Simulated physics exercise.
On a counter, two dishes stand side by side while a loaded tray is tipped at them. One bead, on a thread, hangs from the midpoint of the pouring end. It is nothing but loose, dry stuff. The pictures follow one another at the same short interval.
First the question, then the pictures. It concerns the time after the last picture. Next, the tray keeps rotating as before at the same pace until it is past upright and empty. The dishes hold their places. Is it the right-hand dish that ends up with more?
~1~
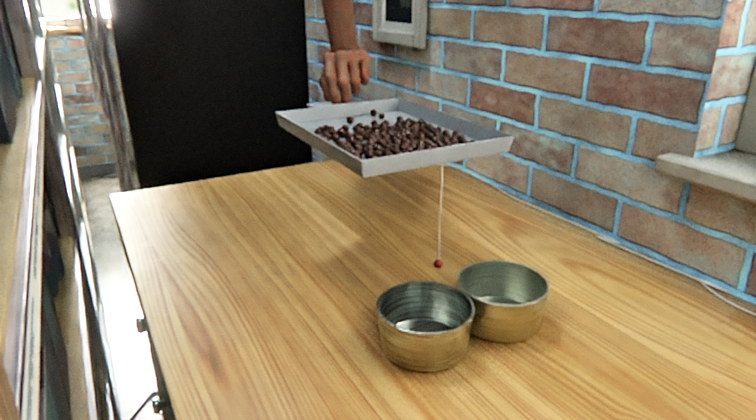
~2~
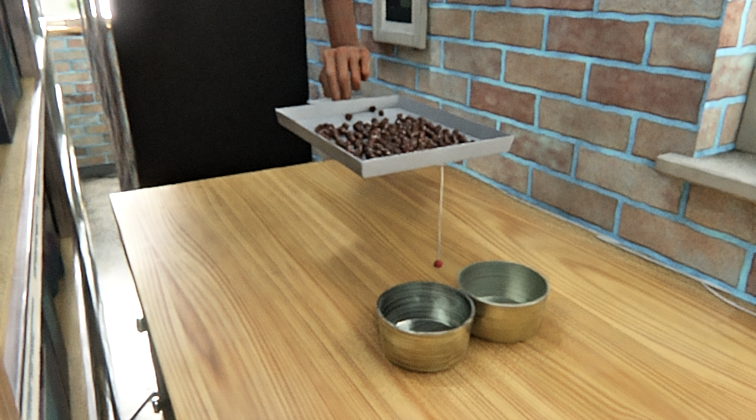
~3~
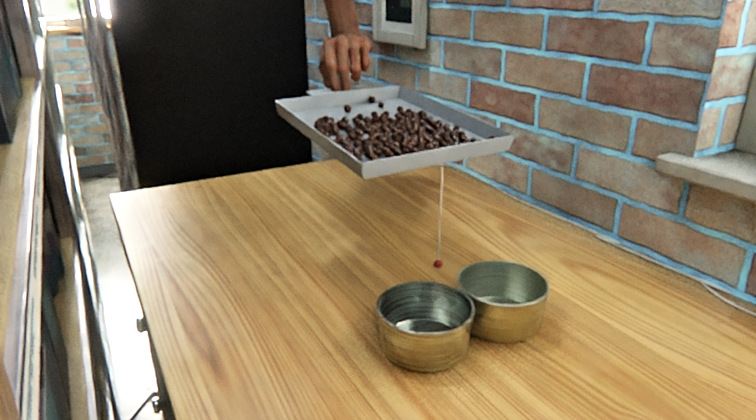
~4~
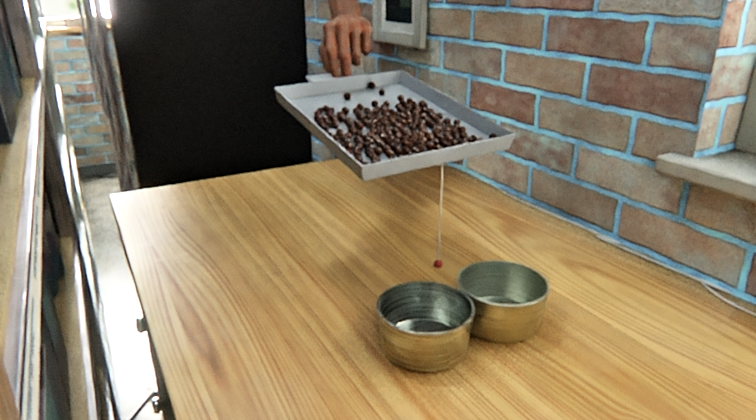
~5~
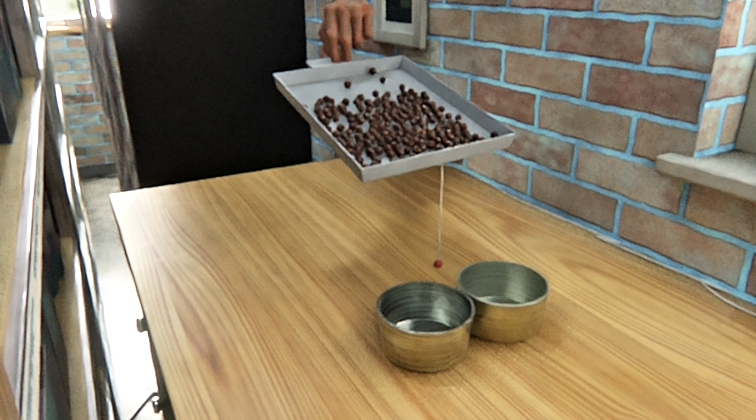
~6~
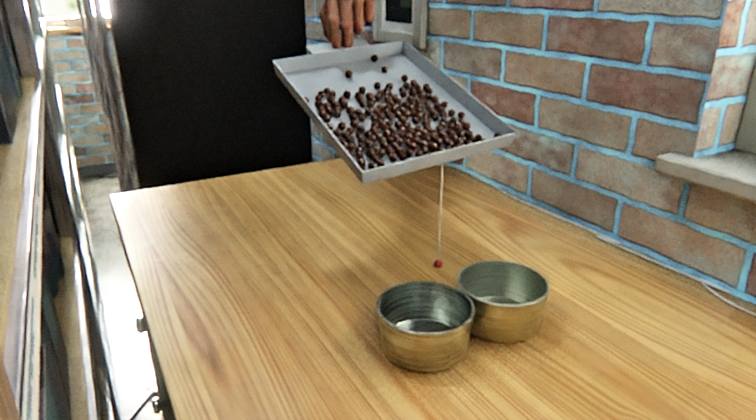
The fuller dish will be the one on the left.
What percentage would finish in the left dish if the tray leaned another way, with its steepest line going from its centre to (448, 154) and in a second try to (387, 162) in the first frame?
About 10 and 40 percent.
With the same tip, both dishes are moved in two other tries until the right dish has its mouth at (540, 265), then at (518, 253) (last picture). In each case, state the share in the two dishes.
The first comes to 20 percent and the second to 0 percent.
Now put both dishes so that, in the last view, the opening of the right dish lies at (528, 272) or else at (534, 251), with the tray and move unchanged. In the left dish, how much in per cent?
I'd say about 40 percent, followed by about 0 percent.
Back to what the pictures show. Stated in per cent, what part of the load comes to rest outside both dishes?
My estimate is close to 40 %.
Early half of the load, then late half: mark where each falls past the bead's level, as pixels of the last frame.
Around (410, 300), followed by around (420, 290).
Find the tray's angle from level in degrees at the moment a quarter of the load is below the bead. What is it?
The angle is roughly 90° at that point.
Soon, tray tipped steeply; nearly all on the tray; a stray few in the air.
A while on, tray tipped past a quarter turn; a small part on the tray; about a third in the left dish; a small part in the right dish; about a quarter outside both; about a quarter in the air.
Towards the end, tray tipped past a quarter turn; about half in the left dish; a small part in the right dish; about a third outside both.
Finally, tray tipped past a quarter turn; about half in the left dish; a small part in the right dish; about a third outside both.
